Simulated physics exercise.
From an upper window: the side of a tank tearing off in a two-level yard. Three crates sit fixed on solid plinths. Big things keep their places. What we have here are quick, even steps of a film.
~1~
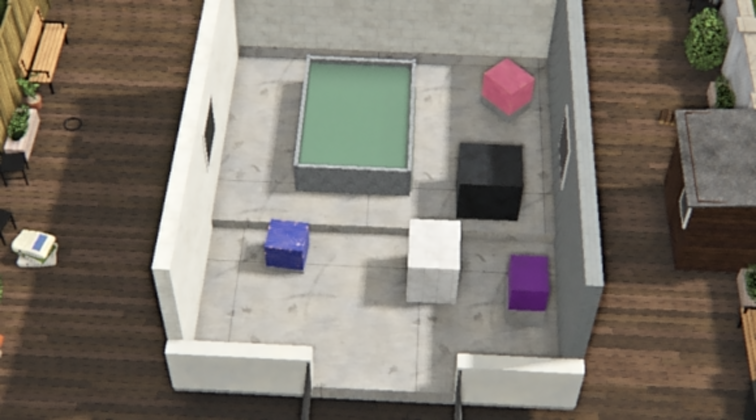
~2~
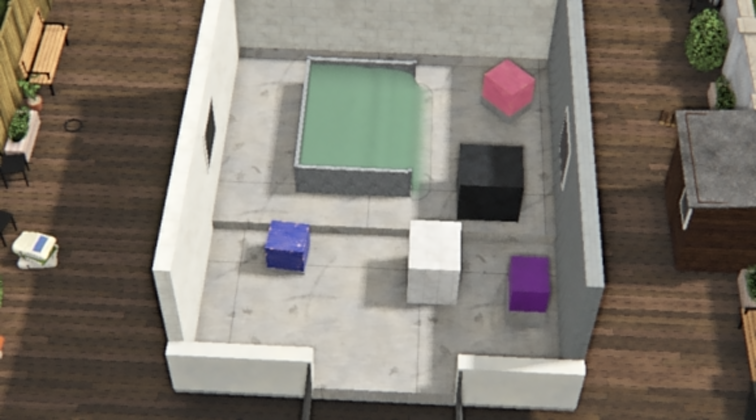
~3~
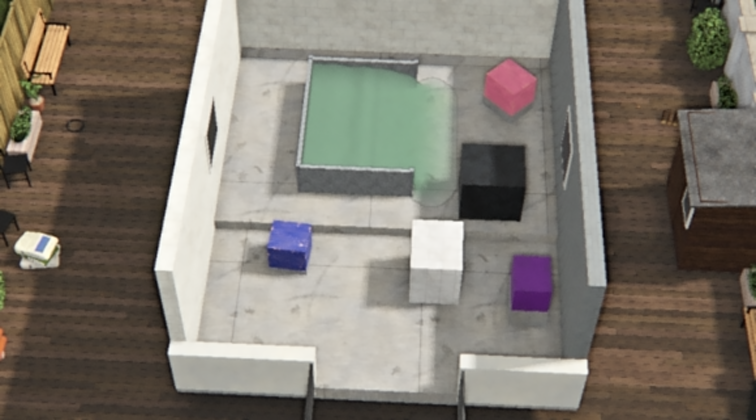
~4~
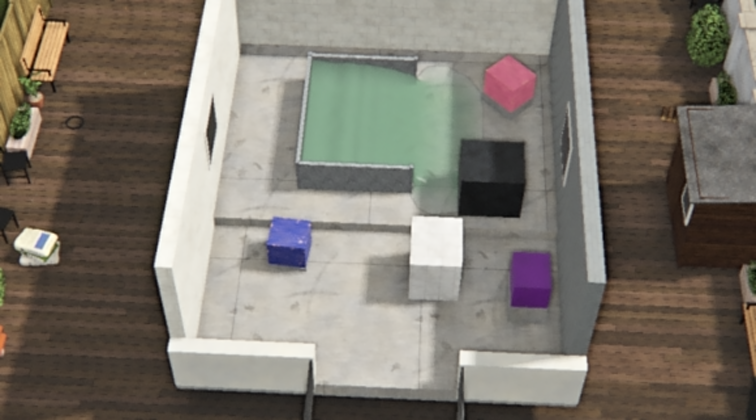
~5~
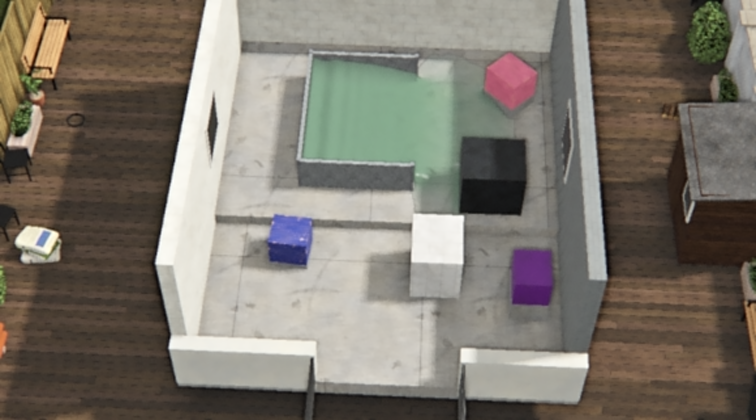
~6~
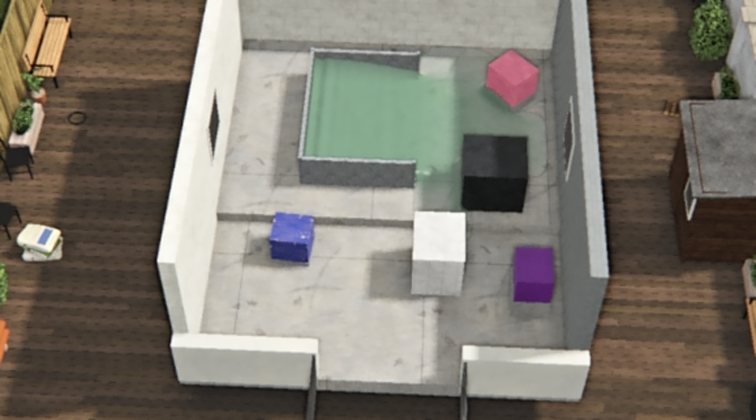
The clip shows an open tank of still green water in a walled yard with colored blocks; its right side gives way, and water pours out, spreading rightward across the upper level around the black block and toward the pink one.
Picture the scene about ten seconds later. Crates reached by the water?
Pink crate reached, purple crate not reached, blue crate reached.
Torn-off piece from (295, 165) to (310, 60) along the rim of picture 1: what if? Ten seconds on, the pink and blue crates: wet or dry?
My reading: Pink stays untouched, blue gets drenched.
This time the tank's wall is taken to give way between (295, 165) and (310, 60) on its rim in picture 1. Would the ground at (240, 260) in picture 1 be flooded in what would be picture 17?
My call for that point is drenched.
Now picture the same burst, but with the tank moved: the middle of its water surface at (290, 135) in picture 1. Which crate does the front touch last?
The blue crate comes last.
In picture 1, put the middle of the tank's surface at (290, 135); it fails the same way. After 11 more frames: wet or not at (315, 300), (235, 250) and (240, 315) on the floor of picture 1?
As listed: Dry, clear, dry.
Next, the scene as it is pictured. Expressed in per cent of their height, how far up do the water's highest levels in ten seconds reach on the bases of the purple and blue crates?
80 and 150 per cent, roughly.
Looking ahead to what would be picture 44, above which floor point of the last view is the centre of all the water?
Somewhere near (409, 165).
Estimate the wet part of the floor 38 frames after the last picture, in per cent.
About 85 percent.
A moment on, water covers 25 % of the floor; the pink crate water round its plinth, the purple crate not reached, the blue crate not reached.
Next, water covers 35 % of the floor; the pink crate water round its plinth, the purple crate water round its plinth, the blue crate water round its plinth.
Then, water covers 55 % of the floor; the pink crate water round its plinth, the purple crate water round its plinth, the blue crate water round its plinth.
Later, water covers 85 % of the floor; the pink crate water round its plinth, the purple crate water round its plinth, the blue crate water round its plinth.
In the end, water covers 95 % of the floor; the pink crate was topped, the purple crate stayed above the water, the blue crate was topped.
